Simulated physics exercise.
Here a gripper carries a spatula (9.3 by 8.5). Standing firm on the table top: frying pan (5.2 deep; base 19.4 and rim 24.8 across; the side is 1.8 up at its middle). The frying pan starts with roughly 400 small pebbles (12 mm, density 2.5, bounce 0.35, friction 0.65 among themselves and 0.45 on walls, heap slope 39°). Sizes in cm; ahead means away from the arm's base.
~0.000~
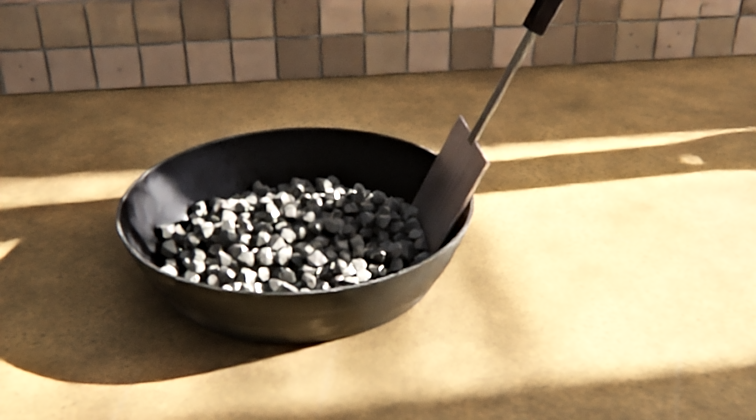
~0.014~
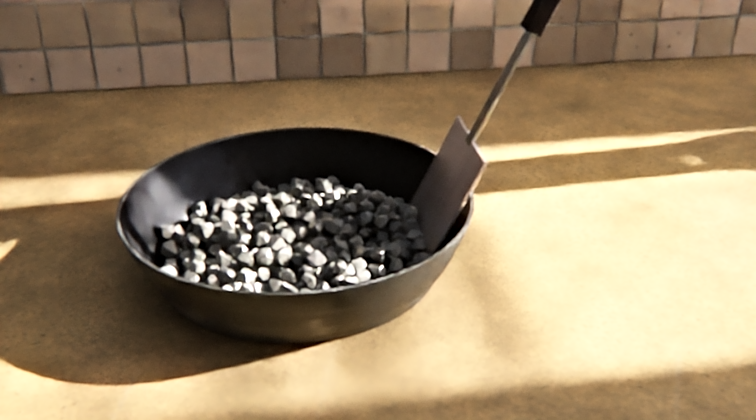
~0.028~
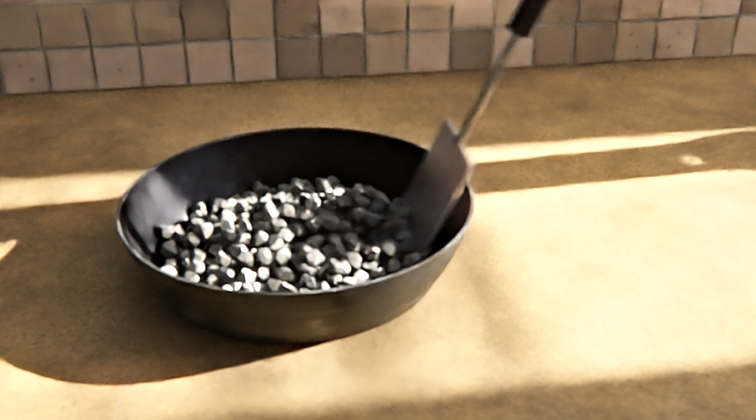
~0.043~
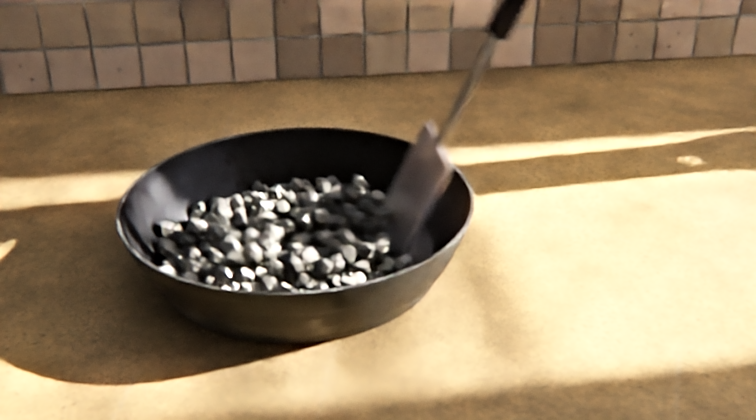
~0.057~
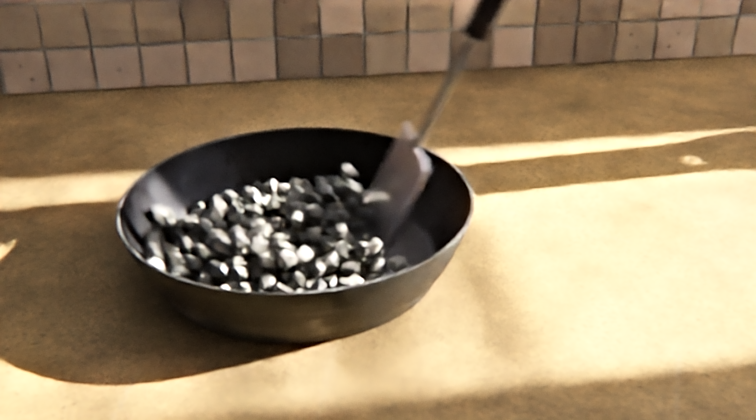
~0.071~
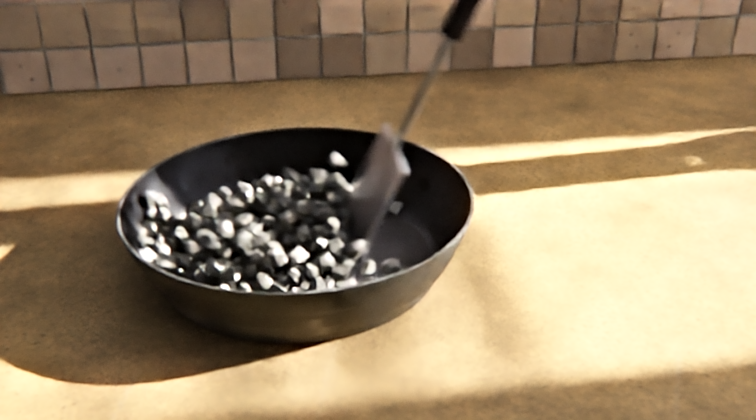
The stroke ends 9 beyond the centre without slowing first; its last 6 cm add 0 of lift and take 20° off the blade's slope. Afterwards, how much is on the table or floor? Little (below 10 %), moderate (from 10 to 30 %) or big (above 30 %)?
A moderate share, from 10 to 30 %, ends on the table or floor.
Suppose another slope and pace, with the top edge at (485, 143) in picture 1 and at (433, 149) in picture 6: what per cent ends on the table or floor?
About 10 per cent.
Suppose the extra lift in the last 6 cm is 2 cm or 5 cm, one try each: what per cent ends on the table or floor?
Some 25 and 30 per cent.
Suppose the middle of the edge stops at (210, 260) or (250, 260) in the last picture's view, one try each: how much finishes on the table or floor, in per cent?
Some 5 and 0 per cent.
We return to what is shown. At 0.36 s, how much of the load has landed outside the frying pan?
About 10 per cent.
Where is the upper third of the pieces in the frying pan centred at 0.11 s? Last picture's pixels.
Around (245, 224).
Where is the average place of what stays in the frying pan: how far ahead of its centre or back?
Some 4.5 cm ahead.
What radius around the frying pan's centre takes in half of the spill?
Roughly 18 cm.
After 0.11 s, sloping 64°, highest piece 8 above the table; 404 in the frying pan.
After 0.14 s, sloping 58°, highest piece 10 above the table; 403 in the frying pan, 1 on the blade or in flight.
After 0.36 s, sloping 44°, highest piece 10 above the table; 320 in the frying pan, 34 on the table or floor, 50 on the blade or in flight.
After 1.41 s, sloping 44°, highest piece 6 above the table; 316 in the frying pan, 88 on the table or floor.
In the end, 316 in the frying pan, 88 on the table or floor. That is 22 % on the table or floor.
